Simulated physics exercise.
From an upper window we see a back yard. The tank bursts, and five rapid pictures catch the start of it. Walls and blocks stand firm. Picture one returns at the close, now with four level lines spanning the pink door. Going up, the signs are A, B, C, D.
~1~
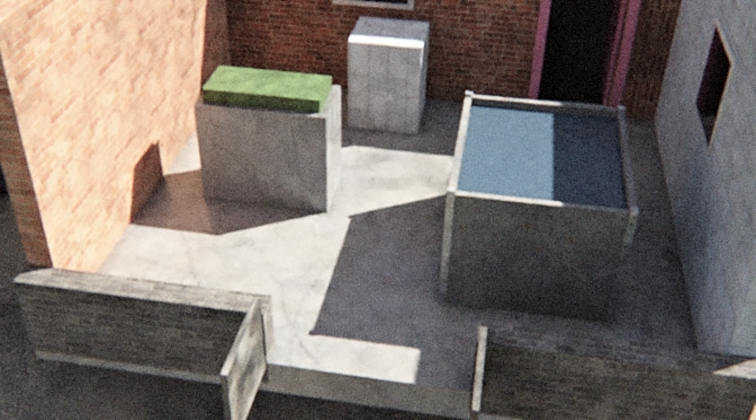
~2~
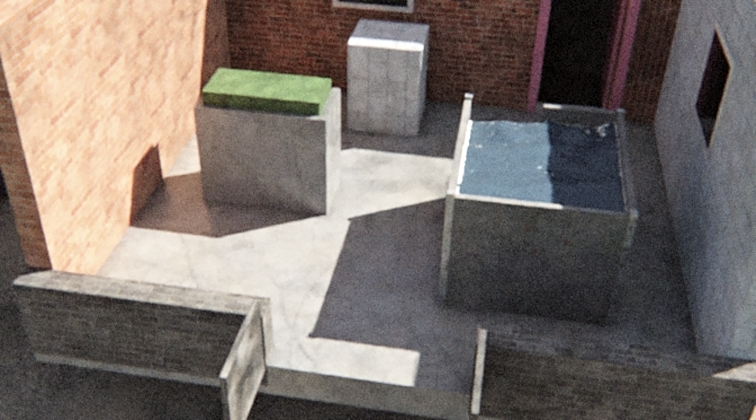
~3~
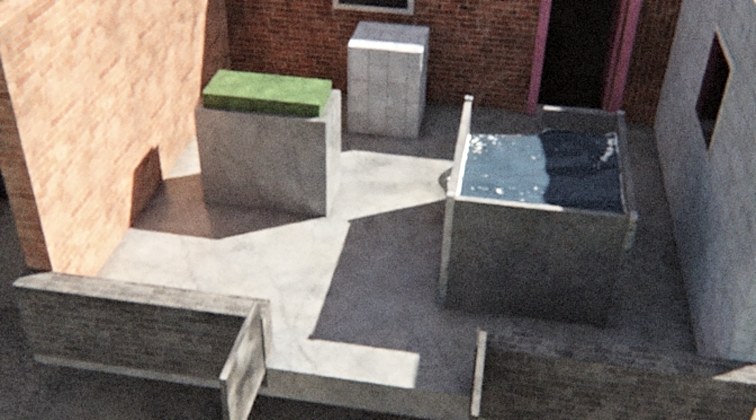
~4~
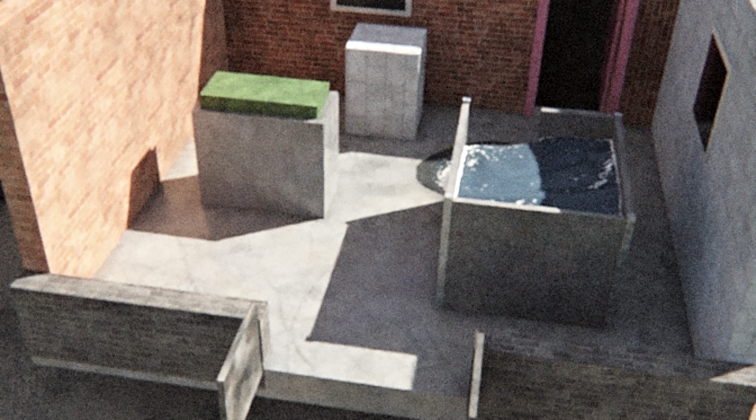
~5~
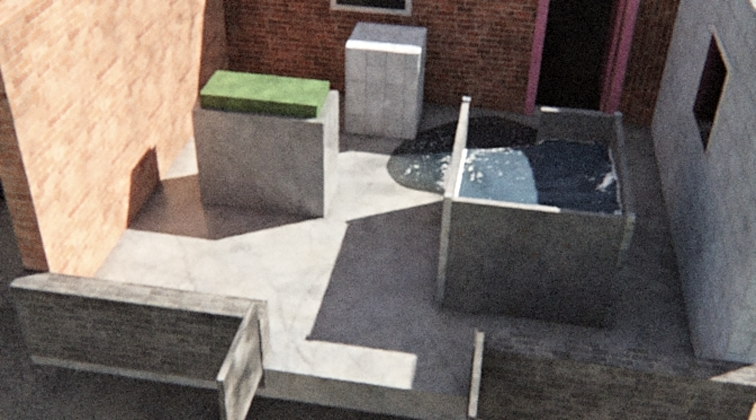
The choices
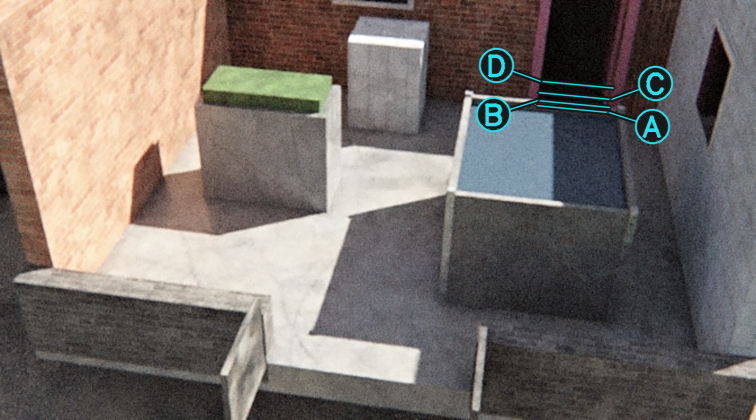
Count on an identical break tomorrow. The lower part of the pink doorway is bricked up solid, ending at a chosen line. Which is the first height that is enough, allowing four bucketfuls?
D.
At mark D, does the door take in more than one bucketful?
No.
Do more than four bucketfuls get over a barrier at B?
Yes, it does.
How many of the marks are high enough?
One of them.
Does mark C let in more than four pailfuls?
Yes.
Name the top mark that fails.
Mark C.
On the marked copy, A at (572, 109); B at (573, 104); C at (575, 96); D at (576, 84); from the bottom up A, B, C, D.
If A is chosen, dozens of bucketfuls pour in.
If B is chosen, dozens of bucketfuls pour in.
If C is chosen, about 10 bucketfuls get in.
If D is chosen, a splash gets over, under a bucket.
